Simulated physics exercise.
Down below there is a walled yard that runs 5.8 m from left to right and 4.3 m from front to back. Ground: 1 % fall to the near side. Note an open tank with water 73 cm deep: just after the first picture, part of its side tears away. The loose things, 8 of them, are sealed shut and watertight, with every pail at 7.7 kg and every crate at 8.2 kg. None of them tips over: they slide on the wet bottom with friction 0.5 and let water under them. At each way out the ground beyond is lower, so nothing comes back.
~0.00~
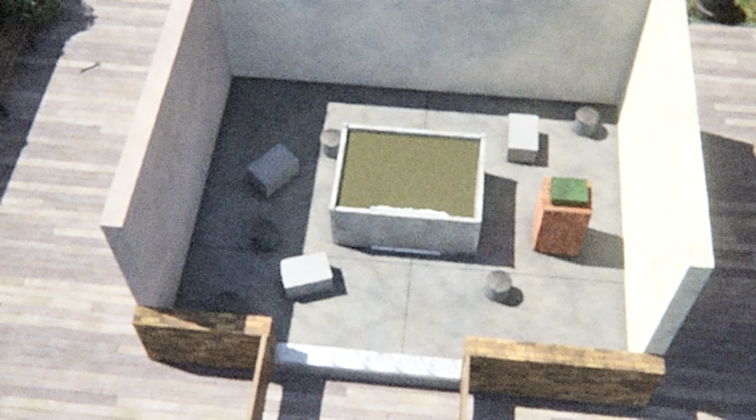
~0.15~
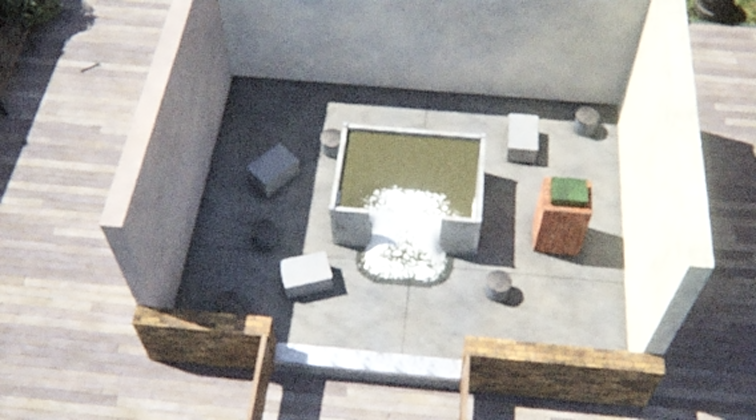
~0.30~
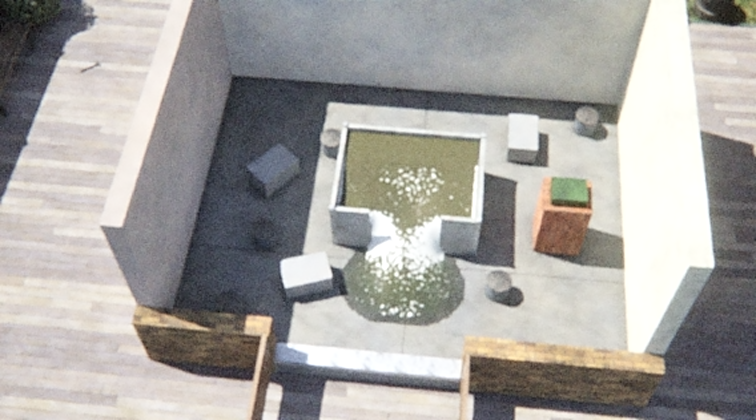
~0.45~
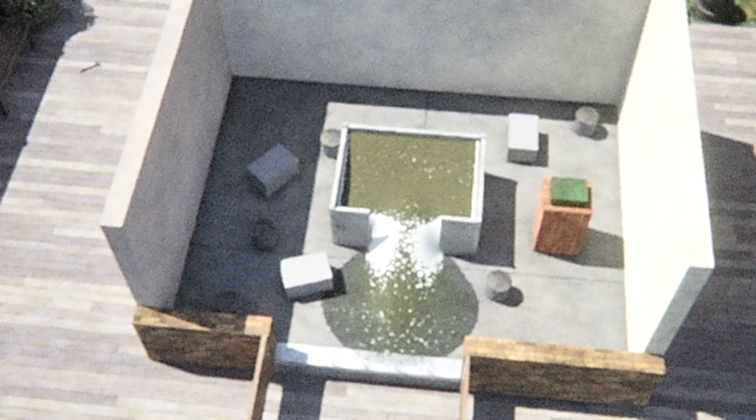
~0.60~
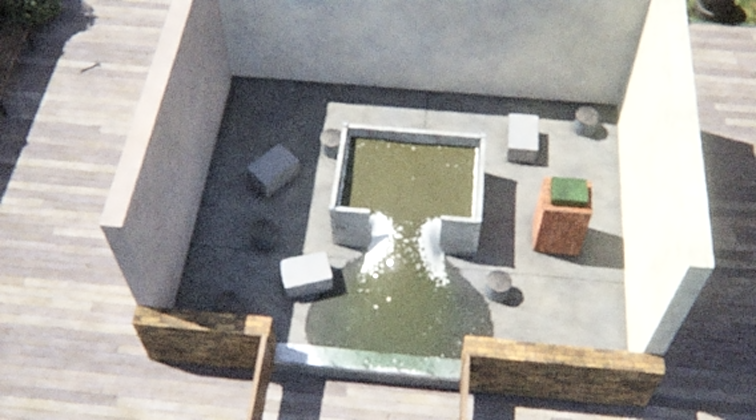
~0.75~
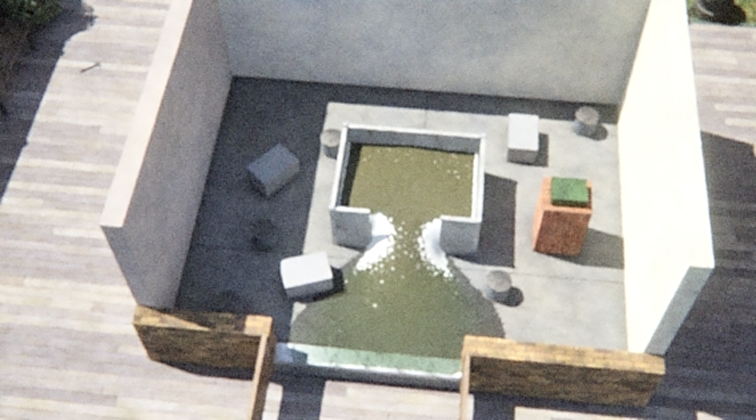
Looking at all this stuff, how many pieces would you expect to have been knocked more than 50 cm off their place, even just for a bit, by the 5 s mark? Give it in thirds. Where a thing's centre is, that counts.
I would expect fewer than a third.
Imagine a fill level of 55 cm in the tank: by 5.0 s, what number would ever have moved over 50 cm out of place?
The answer would then be 0.
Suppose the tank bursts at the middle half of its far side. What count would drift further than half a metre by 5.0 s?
Result: 4 of them.
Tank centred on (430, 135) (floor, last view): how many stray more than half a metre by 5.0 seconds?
The answer would then be 3.
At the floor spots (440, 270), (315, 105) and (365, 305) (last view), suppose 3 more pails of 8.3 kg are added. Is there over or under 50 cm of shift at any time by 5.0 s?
Beyond it, within it, beyond it.
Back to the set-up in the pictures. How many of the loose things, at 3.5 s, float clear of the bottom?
At that time the total is 0.
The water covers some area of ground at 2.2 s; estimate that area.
I'd estimate close to 8.5 m2.
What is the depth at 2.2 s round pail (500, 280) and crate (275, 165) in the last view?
I'd put it at 1 cm and 0 cm respectively.
After 1.1 s 0 of 8 are over 50 cm from their spots; 0 afloat.
After 2.2 s 0 of 8 are over 50 cm from their spots; 0 afloat.
After 3.5 s 0 of 8 are over 50 cm from their spots; 0 afloat.
After 5.0 s 0 of 8 are over 50 cm from their spots, and 0 have been at some point; 0 afloat.
